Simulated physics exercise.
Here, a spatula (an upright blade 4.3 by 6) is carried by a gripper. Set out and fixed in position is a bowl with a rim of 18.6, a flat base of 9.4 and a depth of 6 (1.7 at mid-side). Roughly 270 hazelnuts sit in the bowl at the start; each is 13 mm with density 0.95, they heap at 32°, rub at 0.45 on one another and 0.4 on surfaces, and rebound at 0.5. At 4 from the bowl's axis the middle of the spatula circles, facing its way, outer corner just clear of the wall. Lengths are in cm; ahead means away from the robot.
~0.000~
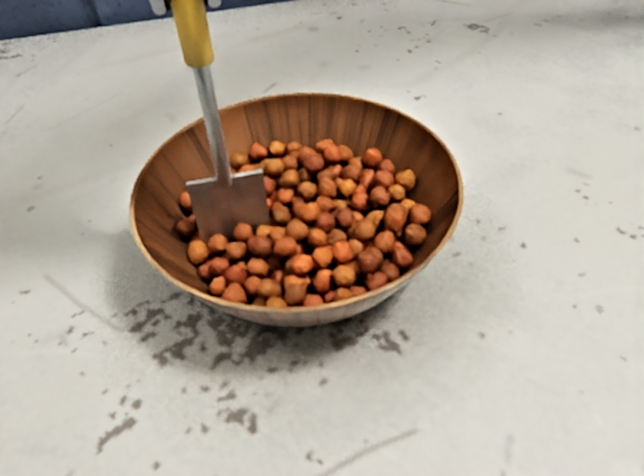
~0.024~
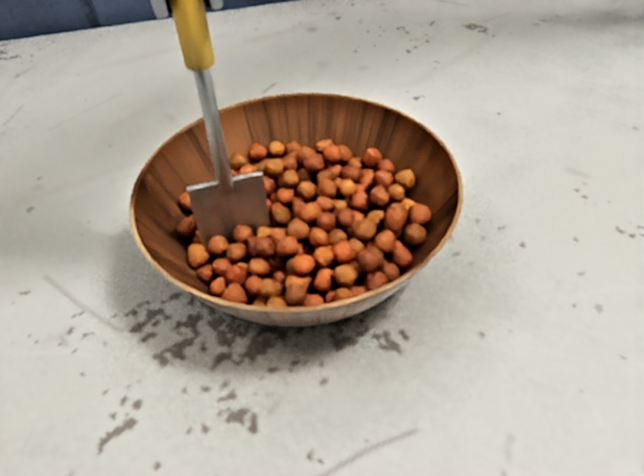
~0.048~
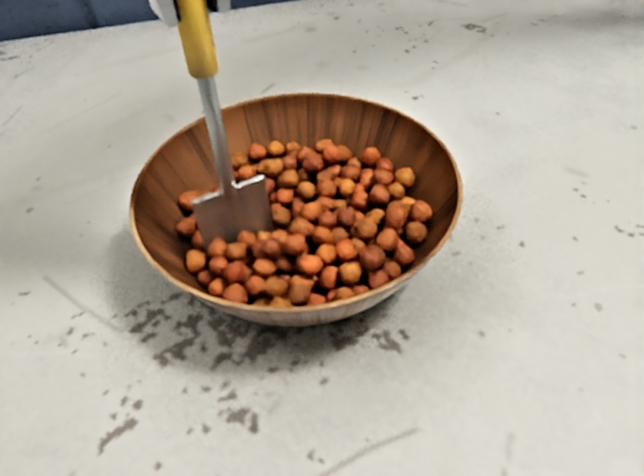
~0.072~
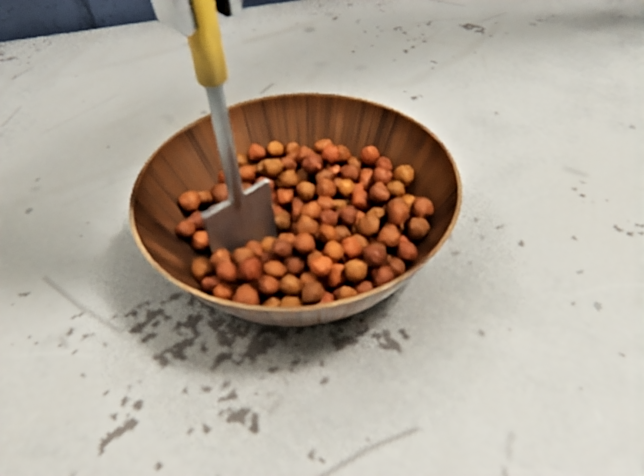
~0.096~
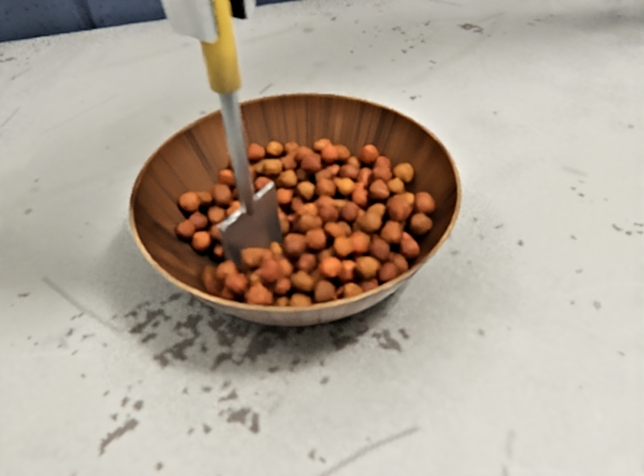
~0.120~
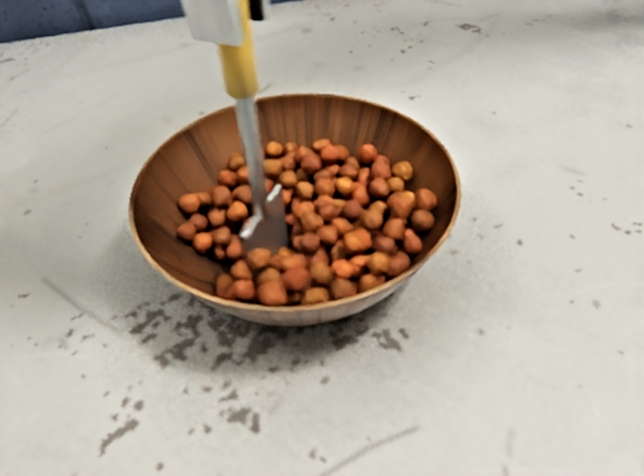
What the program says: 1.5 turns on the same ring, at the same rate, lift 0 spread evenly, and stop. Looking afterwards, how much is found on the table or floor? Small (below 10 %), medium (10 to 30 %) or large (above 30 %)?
It is medium.
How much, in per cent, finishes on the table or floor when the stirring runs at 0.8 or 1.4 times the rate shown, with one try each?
Around 15 percent for the first try and 35 percent for the second.
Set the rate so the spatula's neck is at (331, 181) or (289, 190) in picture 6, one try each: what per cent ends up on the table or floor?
Roughly 55 per cent on the first try and 35 per cent on the second.
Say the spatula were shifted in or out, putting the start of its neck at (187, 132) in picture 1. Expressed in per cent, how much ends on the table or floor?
About 25 %.
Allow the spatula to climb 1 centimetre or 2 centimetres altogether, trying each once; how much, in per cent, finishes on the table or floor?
Close to 15 and 15 percent, in that order.
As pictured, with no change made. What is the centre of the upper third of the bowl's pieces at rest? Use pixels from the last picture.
Looks like roughly (340, 148) to me.
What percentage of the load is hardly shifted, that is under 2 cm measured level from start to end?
5 %.
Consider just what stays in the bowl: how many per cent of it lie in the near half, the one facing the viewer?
30 %.
By 0.47 s, 244° round, highest piece 8 above the table; 251 in the bowl, 12 on the table or floor, 9 in flight or on the tool.
By 0.82 s, 74° round, highest piece 8 above the table; 233 in the bowl, 34 on the table or floor, 5 in flight or on the tool.
By 1.20 s, 180° round, highest piece 7 above the table; 224 in the bowl, 48 on the table or floor.
By 1.90 s, 180° round, highest piece 6 above the table; 224 in the bowl, 48 on the table or floor.
Final count, 224 in the bowl, 48 on the table or floor. That is 18 % on the table or floor.
